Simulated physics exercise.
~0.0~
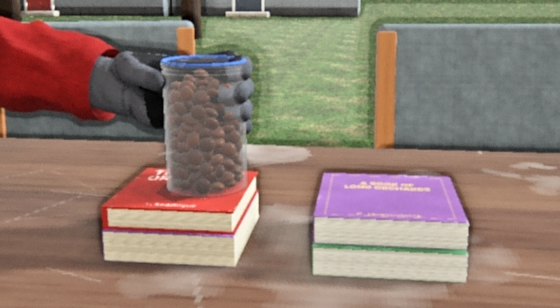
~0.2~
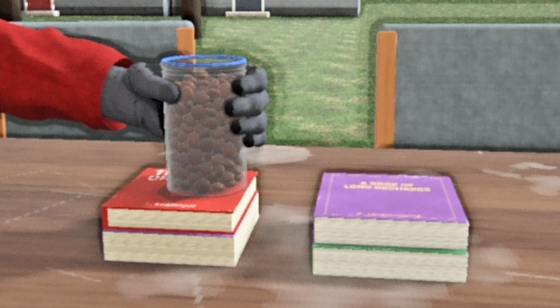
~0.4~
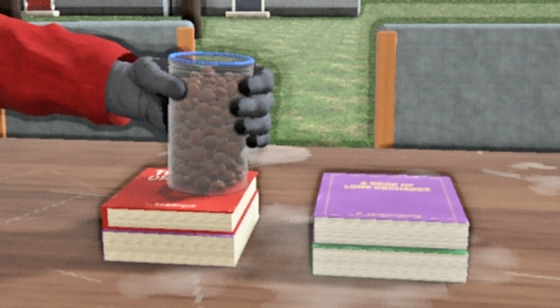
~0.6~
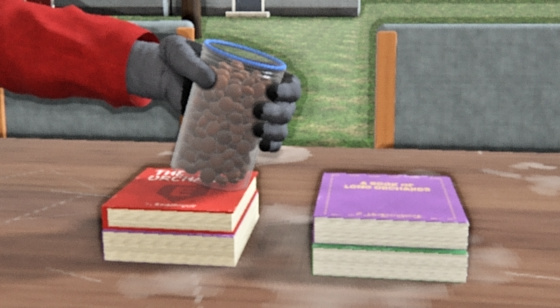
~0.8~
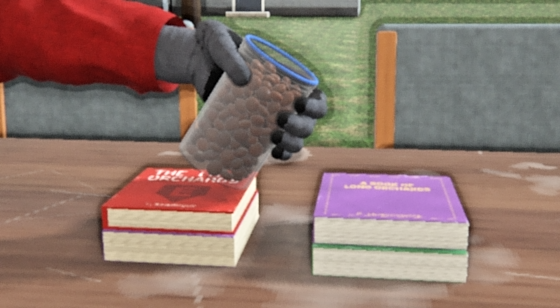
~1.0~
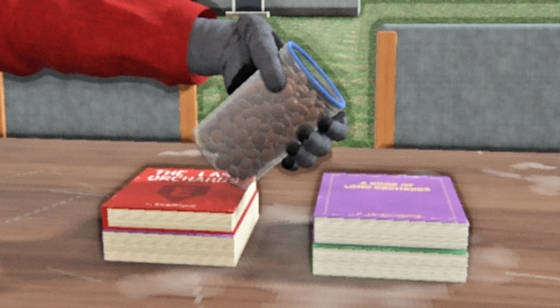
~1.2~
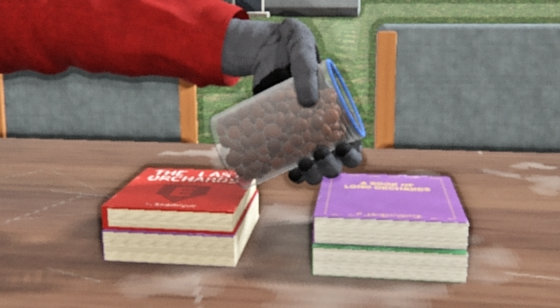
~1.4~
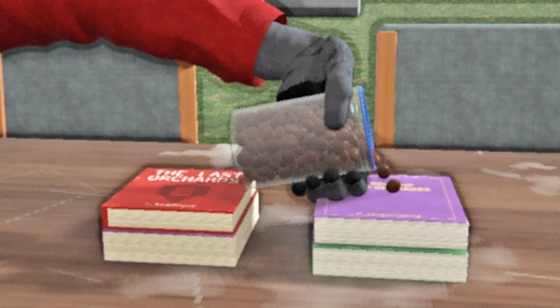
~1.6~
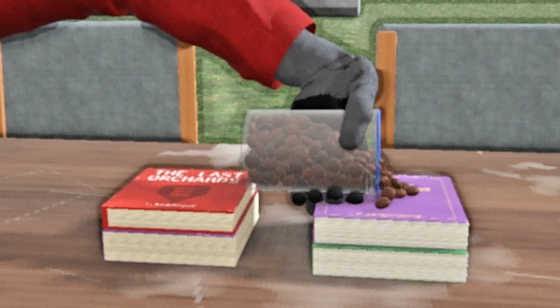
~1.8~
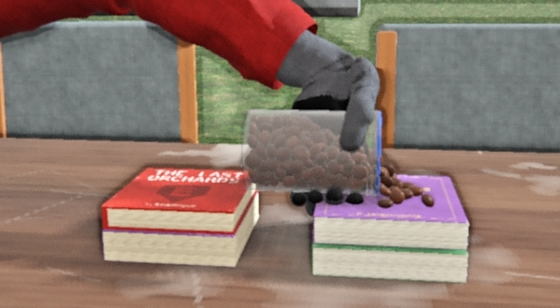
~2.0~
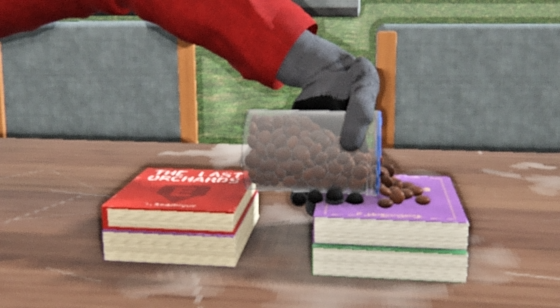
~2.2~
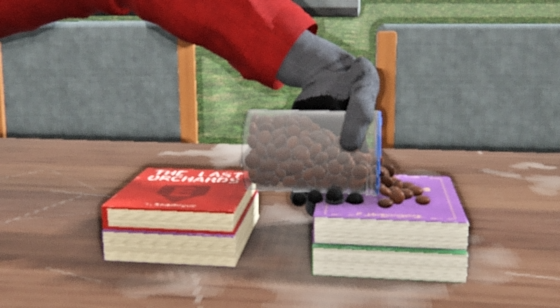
A clear, blue-rimmed jar full of brown chocolate pieces stands on a red book at the left of a wooden table, held by a grey-gloved hand in a red sleeve. Seen from the front and slightly above, a purple book tops another pile to the right, with grey chairs and grass behind. The hand lifts the jar and tips it rightward, the pieces staying inside at first. As it nears horizontal, a few tumble onto the purple cover. The jar finally lies on its side against the right pile, still held, with a small cluster spilled and most pieces inside.
